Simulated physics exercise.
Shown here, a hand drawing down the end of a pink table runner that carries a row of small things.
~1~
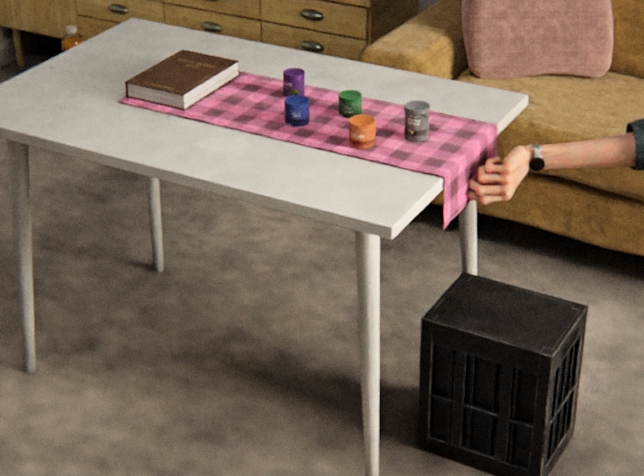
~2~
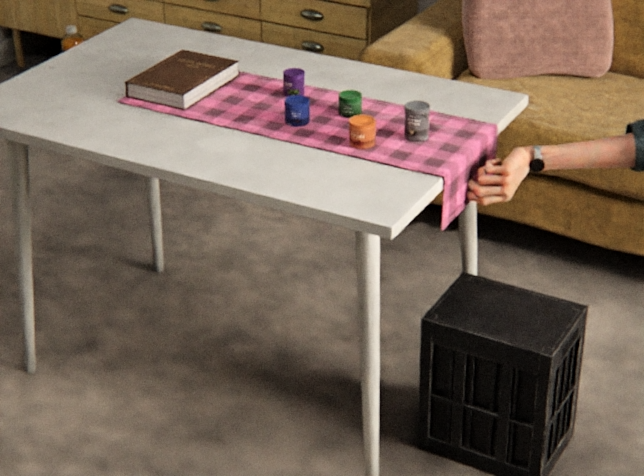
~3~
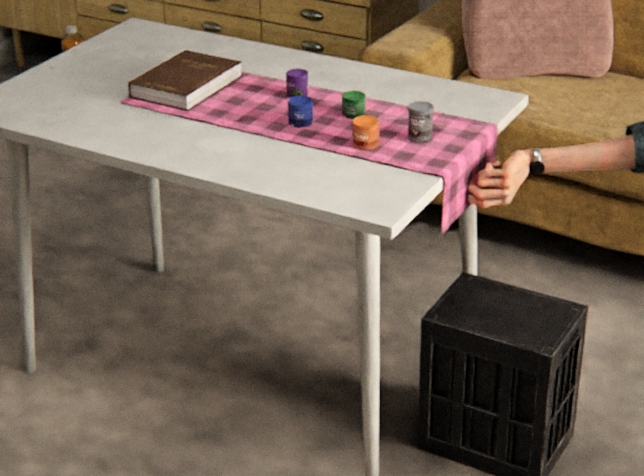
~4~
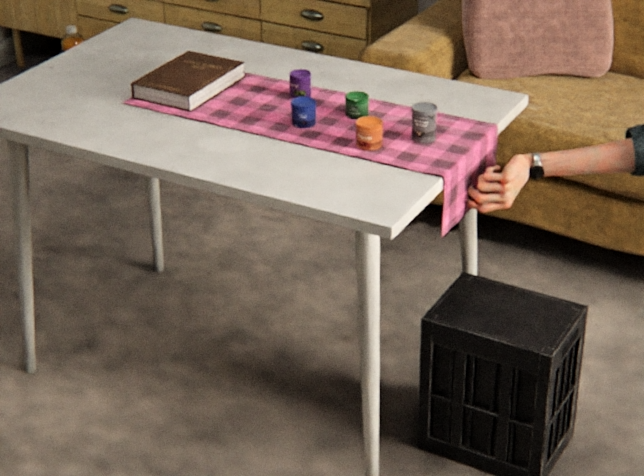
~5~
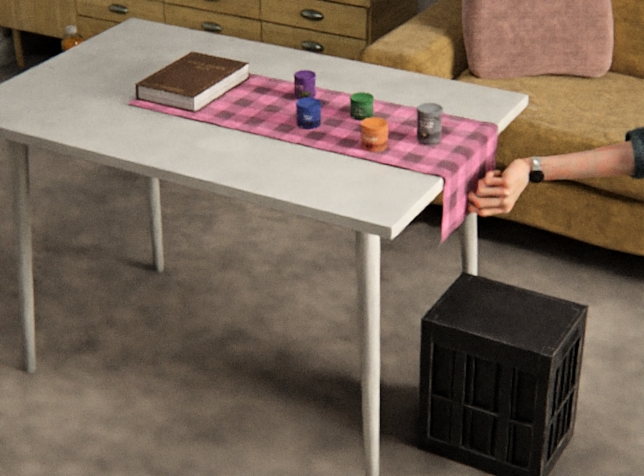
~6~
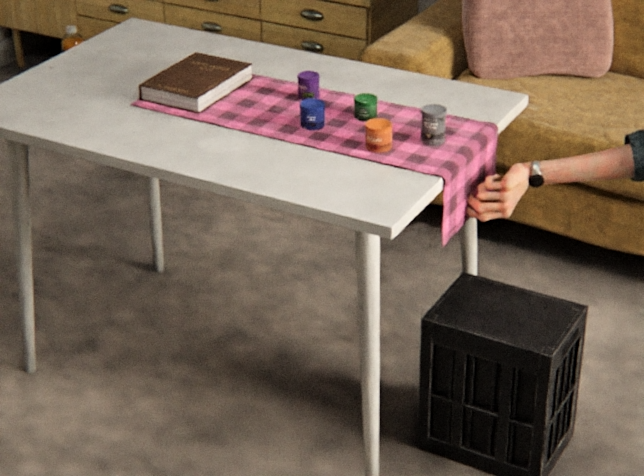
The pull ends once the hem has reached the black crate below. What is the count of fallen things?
The count of fallen things is two.
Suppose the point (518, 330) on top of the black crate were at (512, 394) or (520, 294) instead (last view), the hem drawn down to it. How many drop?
Then 4 and 1.
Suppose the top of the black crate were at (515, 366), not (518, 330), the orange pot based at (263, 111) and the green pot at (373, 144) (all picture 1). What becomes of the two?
The orange pot holds on, the green pot falls.
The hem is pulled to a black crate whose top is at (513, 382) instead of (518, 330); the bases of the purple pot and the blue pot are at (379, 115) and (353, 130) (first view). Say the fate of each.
The purple pot is carried off; the blue pot goes over.
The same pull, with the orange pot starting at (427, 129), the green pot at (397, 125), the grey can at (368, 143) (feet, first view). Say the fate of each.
The orange pot comes down, the green pot drops off, the grey can comes down.
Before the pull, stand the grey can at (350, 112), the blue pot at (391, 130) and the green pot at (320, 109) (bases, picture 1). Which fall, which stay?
The grey can remains up, the blue pot tumbles off, the green pot stays on.
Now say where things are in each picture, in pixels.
Hem (443, 230); grey can (417, 105); orange pot (362, 120); green pot (350, 94); blue pot (297, 100); purple pot (294, 72); top of the crate (518, 330), in the first frame.
Hem (441, 230); grey can (417, 105), in the second frame.
Hem (442, 234); orange pot (366, 121), in the third frame.
Hem (441, 238); green pot (357, 96); top of the crate (518, 330), in the fourth frame.
Hem (442, 242); blue pot (309, 102), in the fifth frame.
Hem (443, 247); grey can (434, 109); orange pot (379, 124); green pot (366, 98); blue pot (312, 103); purple pot (308, 75), in the sixth frame.
Soon after, hem near (468, 251); all still up.
Then, hem on the crate; grey can and orange pot gone.
At rest, hem on the crate; grey can and orange pot gone. It carries off two.
